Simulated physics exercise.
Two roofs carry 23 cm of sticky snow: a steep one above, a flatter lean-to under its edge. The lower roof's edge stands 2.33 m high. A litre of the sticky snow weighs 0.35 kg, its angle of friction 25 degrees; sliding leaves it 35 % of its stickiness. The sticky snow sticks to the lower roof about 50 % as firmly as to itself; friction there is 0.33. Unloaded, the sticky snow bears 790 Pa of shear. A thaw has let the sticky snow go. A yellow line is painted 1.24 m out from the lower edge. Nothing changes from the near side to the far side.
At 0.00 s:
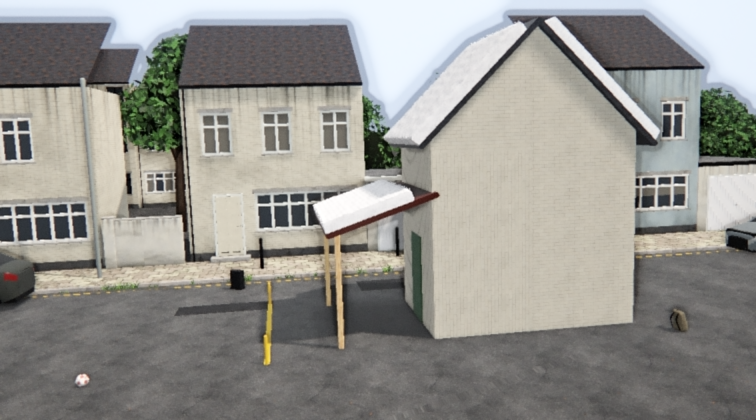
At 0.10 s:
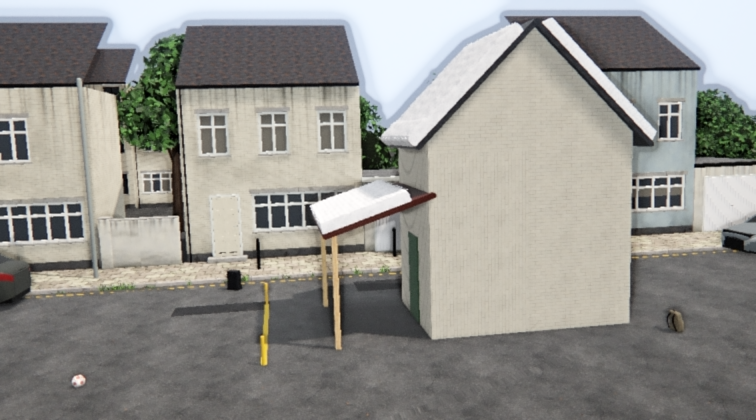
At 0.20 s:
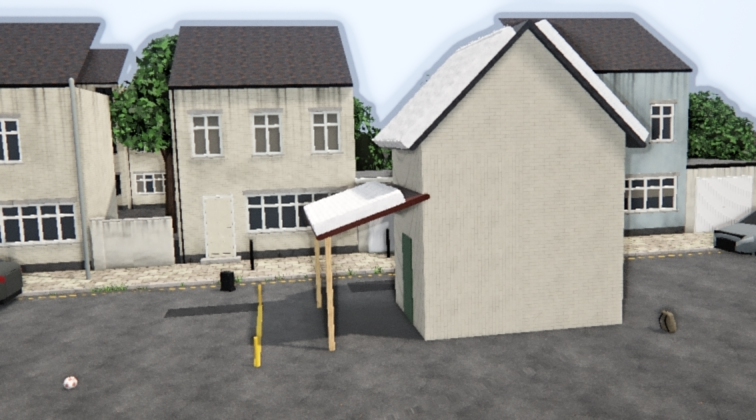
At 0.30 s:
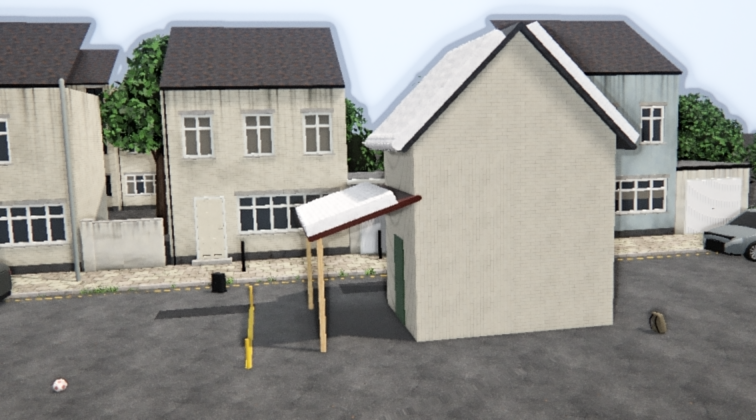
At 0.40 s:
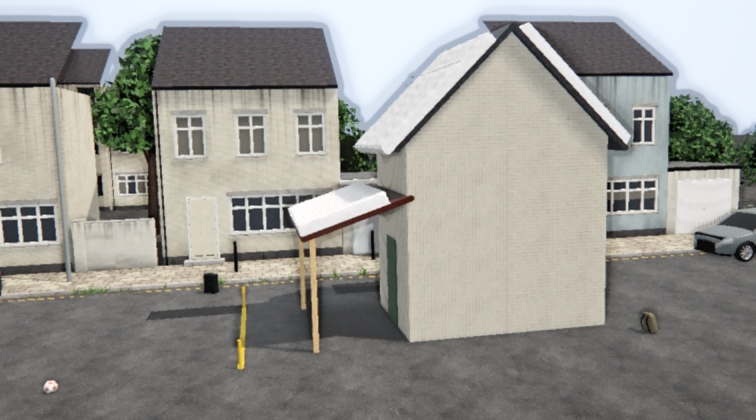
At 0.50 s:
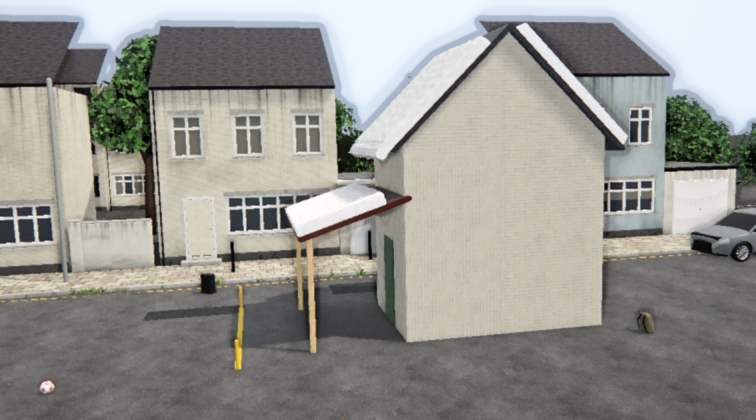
Snow on the tall house's steep roof slid slowly down a short way, its front creeping over the upper edge, while the view drifted and the snow on the lean-to below barely seemed to move.
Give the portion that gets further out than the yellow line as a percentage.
Expect roughly 22 %.
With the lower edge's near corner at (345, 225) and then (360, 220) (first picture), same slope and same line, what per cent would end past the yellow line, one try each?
In turn about 25 %, 30 %.
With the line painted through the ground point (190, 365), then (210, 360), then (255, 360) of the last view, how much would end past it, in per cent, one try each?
In that order: 4 %, 10 %, 30 %.
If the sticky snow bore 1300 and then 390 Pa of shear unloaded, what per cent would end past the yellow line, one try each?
In that order: 0 %, 50 %.
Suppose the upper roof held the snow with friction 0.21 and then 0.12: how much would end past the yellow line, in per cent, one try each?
In turn about 55 %, 55 %.
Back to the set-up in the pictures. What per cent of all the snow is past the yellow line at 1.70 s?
Near 0 %.
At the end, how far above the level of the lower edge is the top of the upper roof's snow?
Some 0.9 m.
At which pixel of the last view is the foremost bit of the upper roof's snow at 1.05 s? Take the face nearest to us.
Around (351, 199).
After 1.05 s, none is below the lower edge and 0 % is past the line.
After 1.70 s, none is below the lower edge and 0 % is past the line.
After 2.35 s, 16 % is below the lower edge and 0 % is past the line.
After 3.00 s, 53 % is below the lower edge and 17 % is past the line.
After 5.10 s, 66 % is below the lower edge and 22 % is past the line.
